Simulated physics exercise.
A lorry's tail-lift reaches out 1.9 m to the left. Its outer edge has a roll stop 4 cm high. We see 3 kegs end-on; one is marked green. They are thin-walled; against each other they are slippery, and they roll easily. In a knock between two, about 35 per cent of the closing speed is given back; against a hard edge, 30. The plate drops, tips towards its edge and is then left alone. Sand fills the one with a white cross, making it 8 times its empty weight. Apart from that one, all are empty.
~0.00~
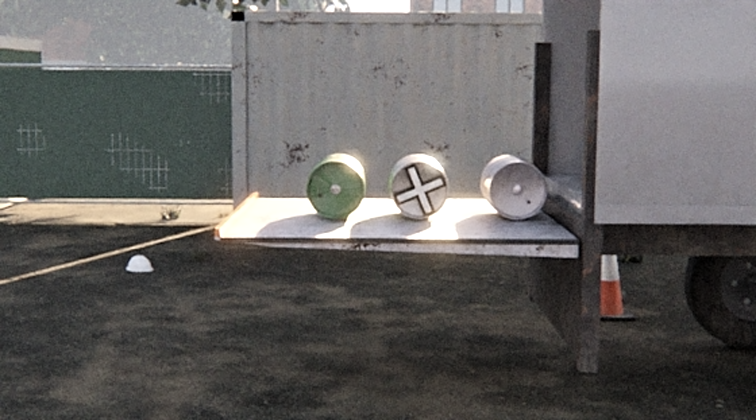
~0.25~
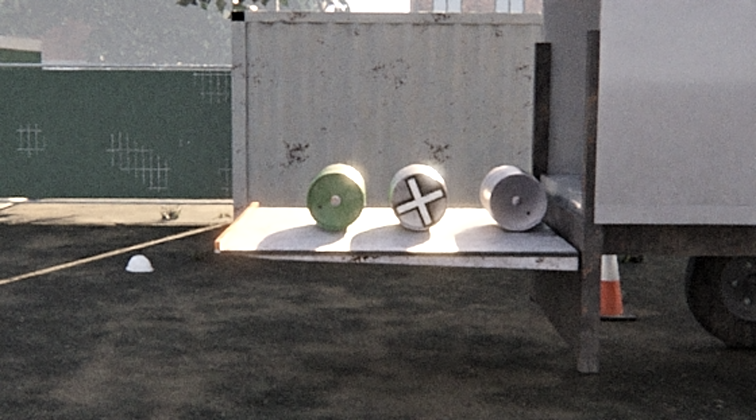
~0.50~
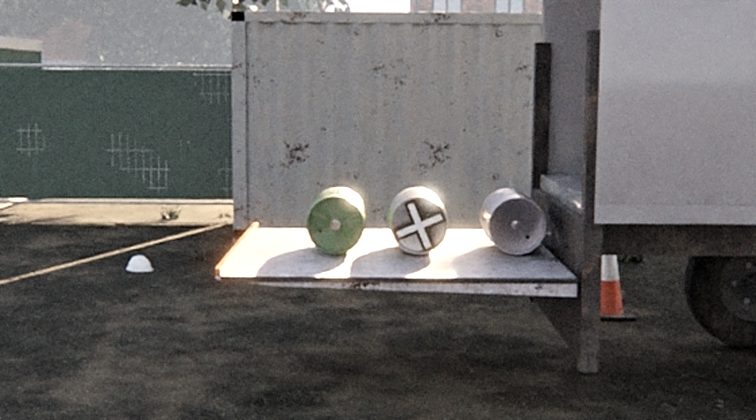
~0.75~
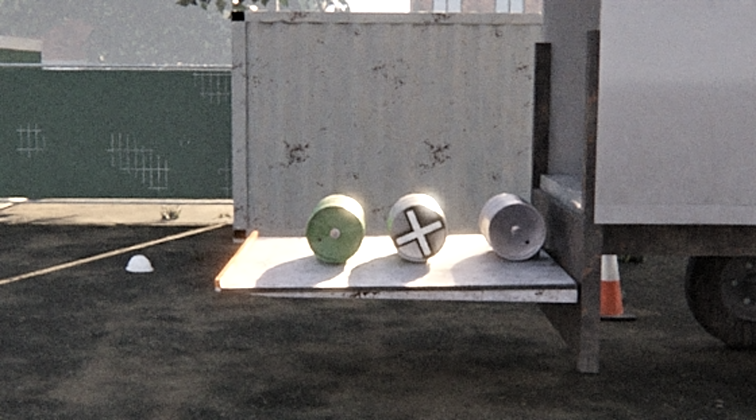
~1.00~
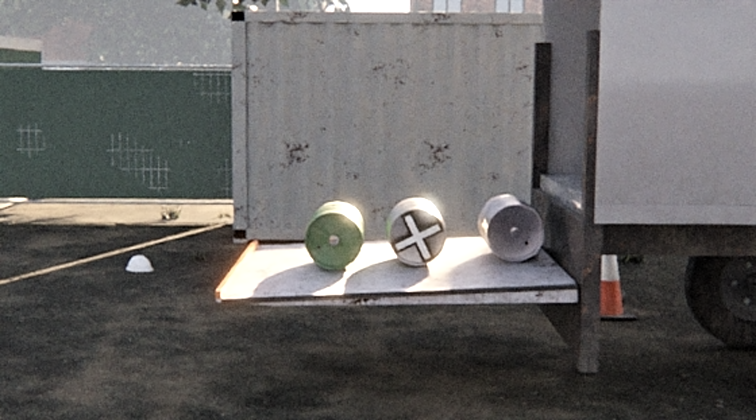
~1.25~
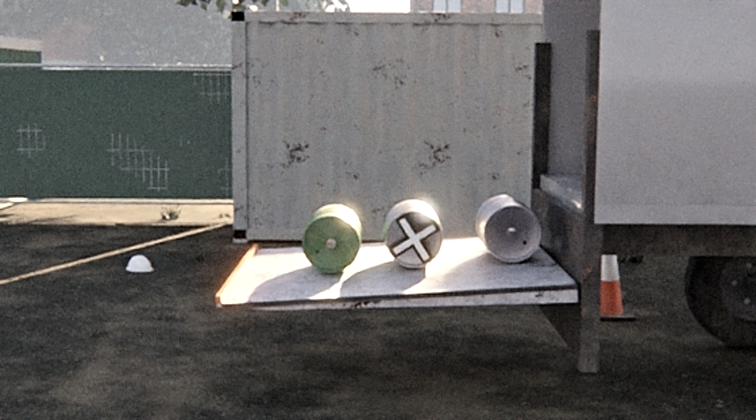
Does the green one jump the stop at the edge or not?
Result for green - it falls off.
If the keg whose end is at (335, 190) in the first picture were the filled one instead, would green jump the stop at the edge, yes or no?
If so, green does not.
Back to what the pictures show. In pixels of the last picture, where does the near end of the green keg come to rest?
It comes to rest around (75, 356).
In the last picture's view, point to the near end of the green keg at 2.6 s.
Roughly at (271, 248) in the last picture.
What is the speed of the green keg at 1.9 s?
Estimated speed near 0.3 m/s.
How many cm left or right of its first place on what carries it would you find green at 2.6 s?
By then green sits 35 left of where it began.
After 1.9 s, green is on the plate, 45 cm from the stop, rolling left; 0 gone from the plate.
After 2.6 s, green is on the plate, 20 cm from the stop, rolling left; 0 gone from the plate.
After 3.4 s, green is over the stop and falling; 1 gone from the plate.
At rest (5.9 s), green is off the lift, on the ground; 1 gone from the plate.
